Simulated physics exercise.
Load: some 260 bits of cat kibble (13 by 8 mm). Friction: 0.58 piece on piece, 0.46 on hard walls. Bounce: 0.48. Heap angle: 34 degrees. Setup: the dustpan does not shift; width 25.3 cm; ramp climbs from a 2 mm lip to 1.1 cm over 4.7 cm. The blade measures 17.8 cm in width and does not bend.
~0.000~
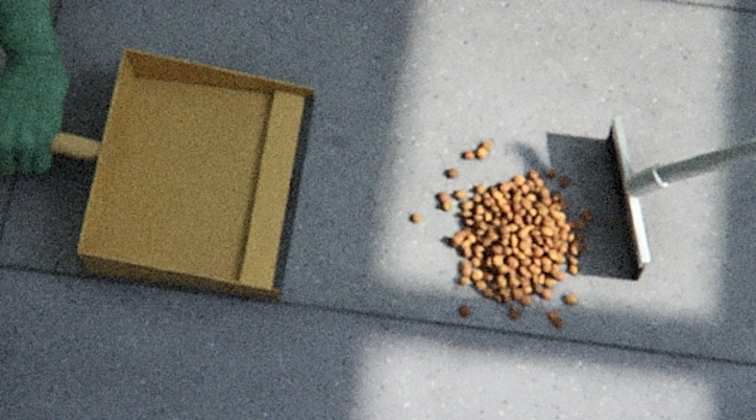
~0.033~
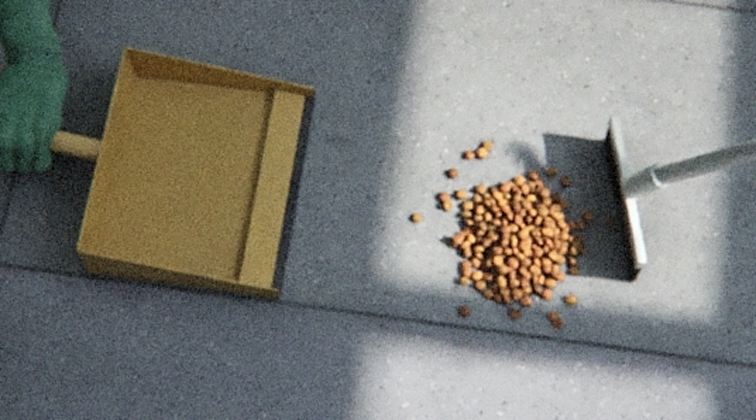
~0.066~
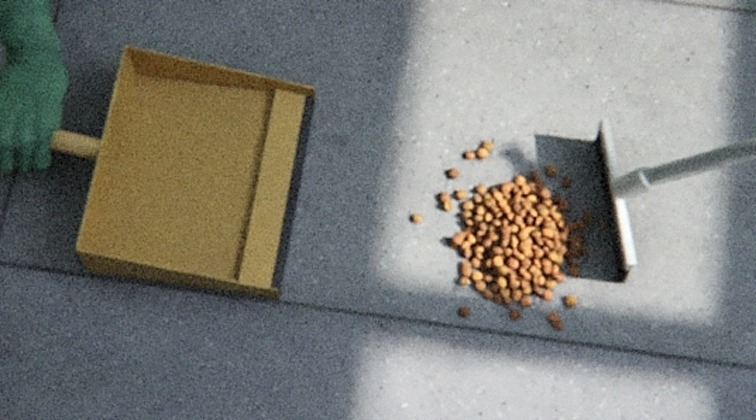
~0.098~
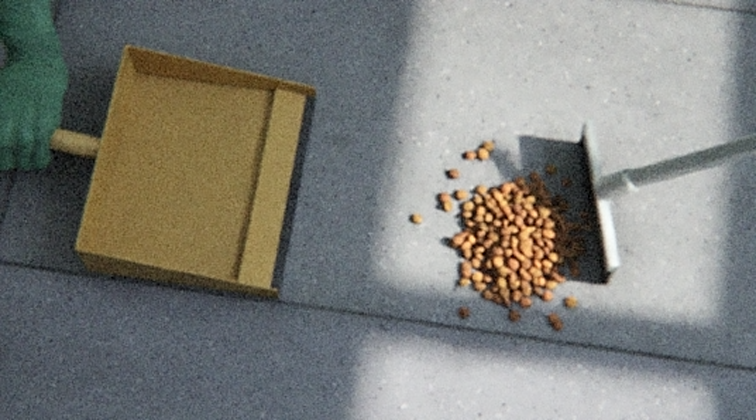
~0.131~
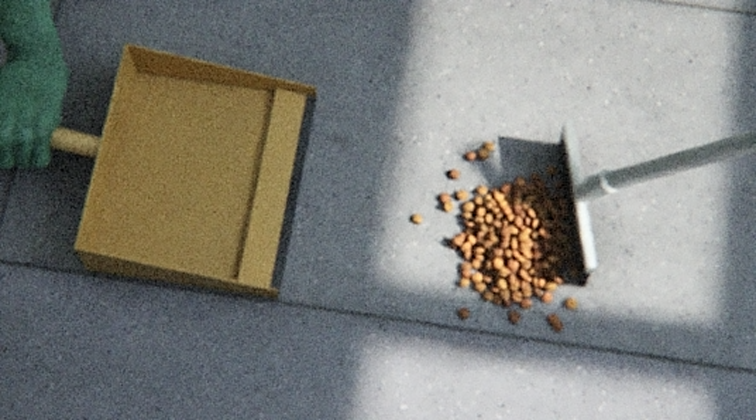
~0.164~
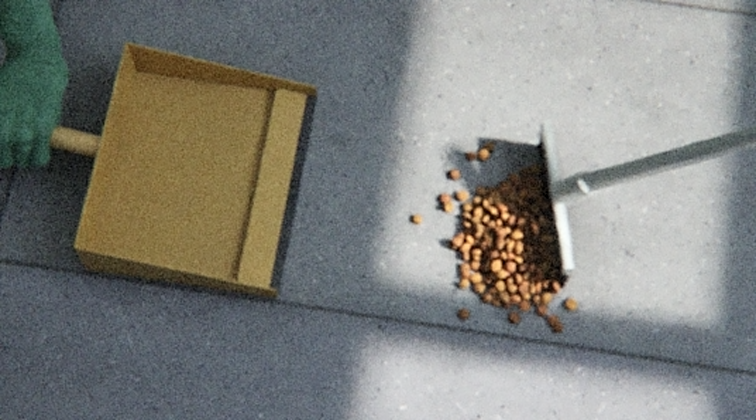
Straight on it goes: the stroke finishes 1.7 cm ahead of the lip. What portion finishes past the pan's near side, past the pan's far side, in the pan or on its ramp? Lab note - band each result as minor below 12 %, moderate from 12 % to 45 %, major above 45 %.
Result: Near side moderate; far side minor; pan moderate.
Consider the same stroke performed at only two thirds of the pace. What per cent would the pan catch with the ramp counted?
Near 20 %.
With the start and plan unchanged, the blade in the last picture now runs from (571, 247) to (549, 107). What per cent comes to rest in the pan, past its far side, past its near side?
Final per cent - pan 5, far 0, near 0.
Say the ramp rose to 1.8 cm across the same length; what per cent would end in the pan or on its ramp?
That change would give about 20 per cent.
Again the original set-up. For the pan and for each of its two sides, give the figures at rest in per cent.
Near: 20; far: 0; pan: 20 (percent).
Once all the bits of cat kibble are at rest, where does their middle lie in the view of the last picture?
Approximately (301, 261) in the last view.
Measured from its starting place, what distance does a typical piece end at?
Roughly 24 centimetres.
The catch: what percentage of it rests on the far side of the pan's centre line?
20 per cent.
Then, at 0.34 s, middle of the blade 16 cm from the lip; 0 % over the lip, far side 0 %, near side 5 %.
After 0.46 s, middle of the blade 7 cm from the lip; 0 % over the lip, far side 0 %, near side 15 %.
Then, at 0.71 s, middle of the blade 4 cm from the lip; 20 % over the lip, far side 0 %, near side 20 %.
In the end, at 1.1 s, near side 20 %, far side 0 %, pan 20 %, in front of the lip or behind the blade 60 %.
